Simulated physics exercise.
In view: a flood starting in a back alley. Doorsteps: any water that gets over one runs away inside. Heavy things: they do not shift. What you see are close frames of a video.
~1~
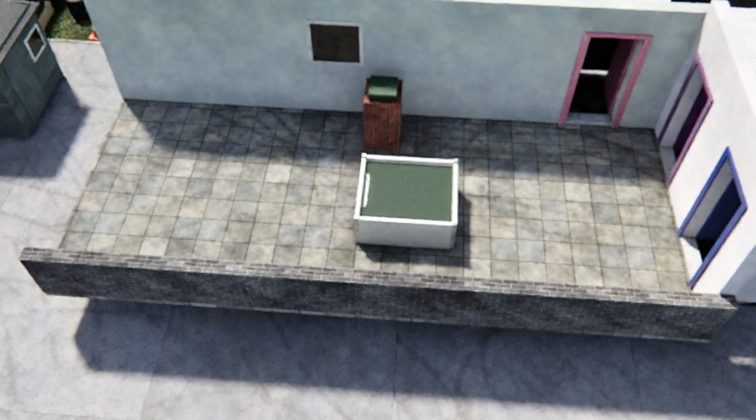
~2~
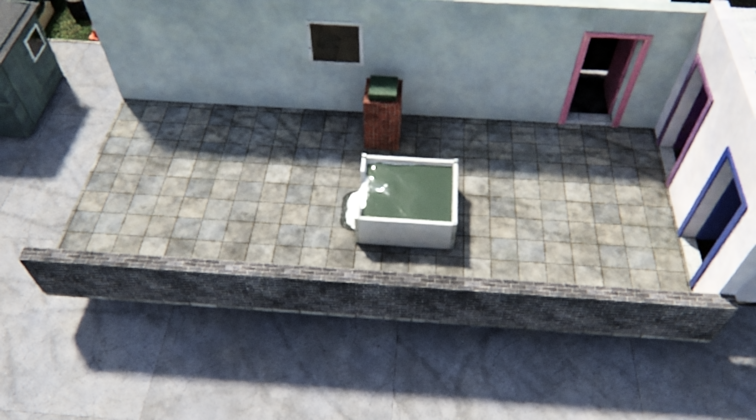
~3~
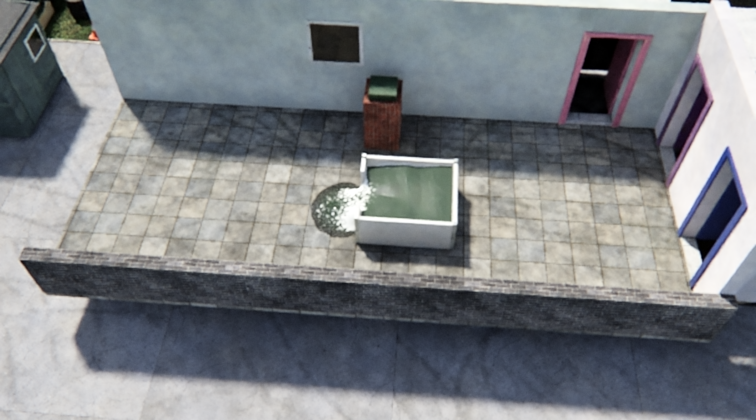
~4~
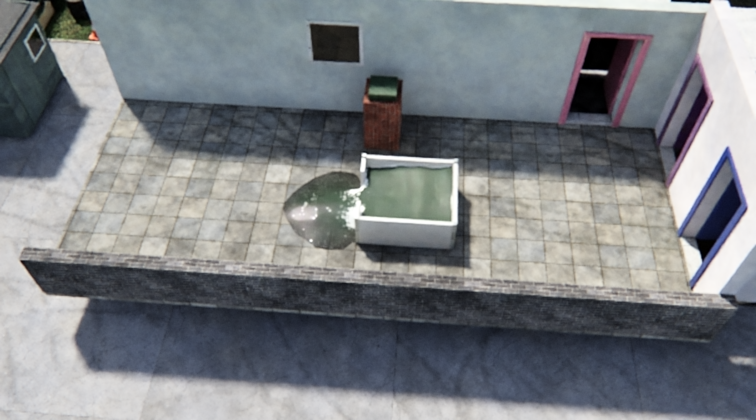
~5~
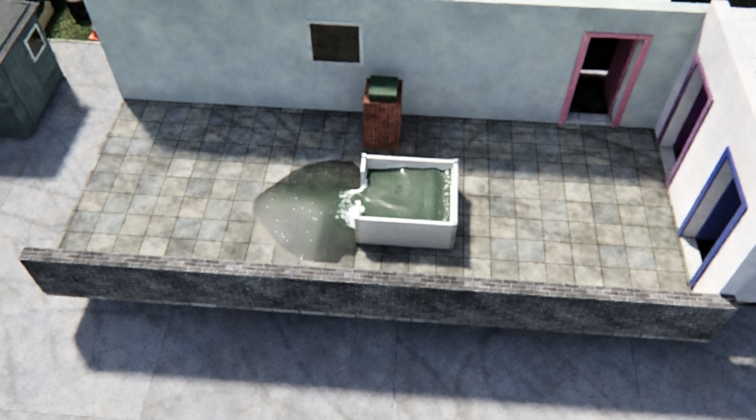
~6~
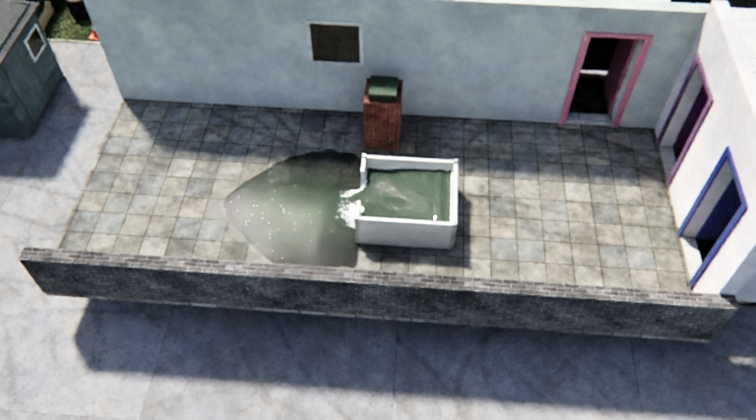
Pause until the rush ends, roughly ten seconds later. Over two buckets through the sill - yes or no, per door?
Pink door - no, purple door - no, blue door - no.
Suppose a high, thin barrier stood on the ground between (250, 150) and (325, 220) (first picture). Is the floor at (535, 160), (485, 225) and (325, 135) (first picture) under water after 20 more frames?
Outcome per location, in sequence: Unsoaked, unsoaked, soaking.
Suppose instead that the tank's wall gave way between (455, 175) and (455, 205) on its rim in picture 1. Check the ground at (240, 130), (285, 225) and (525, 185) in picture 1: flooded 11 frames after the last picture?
Point by point: Unwetted; unwetted; soaked.
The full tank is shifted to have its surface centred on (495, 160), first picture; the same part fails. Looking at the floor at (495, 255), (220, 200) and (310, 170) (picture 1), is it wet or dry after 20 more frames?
Spared, soaked, soaked.
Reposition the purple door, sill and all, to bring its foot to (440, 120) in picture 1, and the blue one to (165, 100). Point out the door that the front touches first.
Looks like the blue door.
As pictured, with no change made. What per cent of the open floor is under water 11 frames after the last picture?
It works out to about 40 in a hundred.
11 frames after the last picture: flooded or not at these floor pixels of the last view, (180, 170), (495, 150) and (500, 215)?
In that order: Flooded, dry, no water.
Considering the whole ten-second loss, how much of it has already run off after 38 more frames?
It comes to around 70 per cent.
A moment on, water covers 25 % of the floor; the pink door not reached, the purple door not reached, the blue door not reached.
Next, water covers 40 % of the floor; the pink door not reached, the purple door not reached, the blue door not reached.
Then, water covers 45 % of the floor; the pink door not reached, the purple door not reached, the blue door not reached.
Later, water covers 40 % of the floor; the pink door not reached, the purple door not reached, the blue door not reached.
In the end, water covers 35 % of the floor; the pink door not reached, the purple door not reached, the blue door not reached.
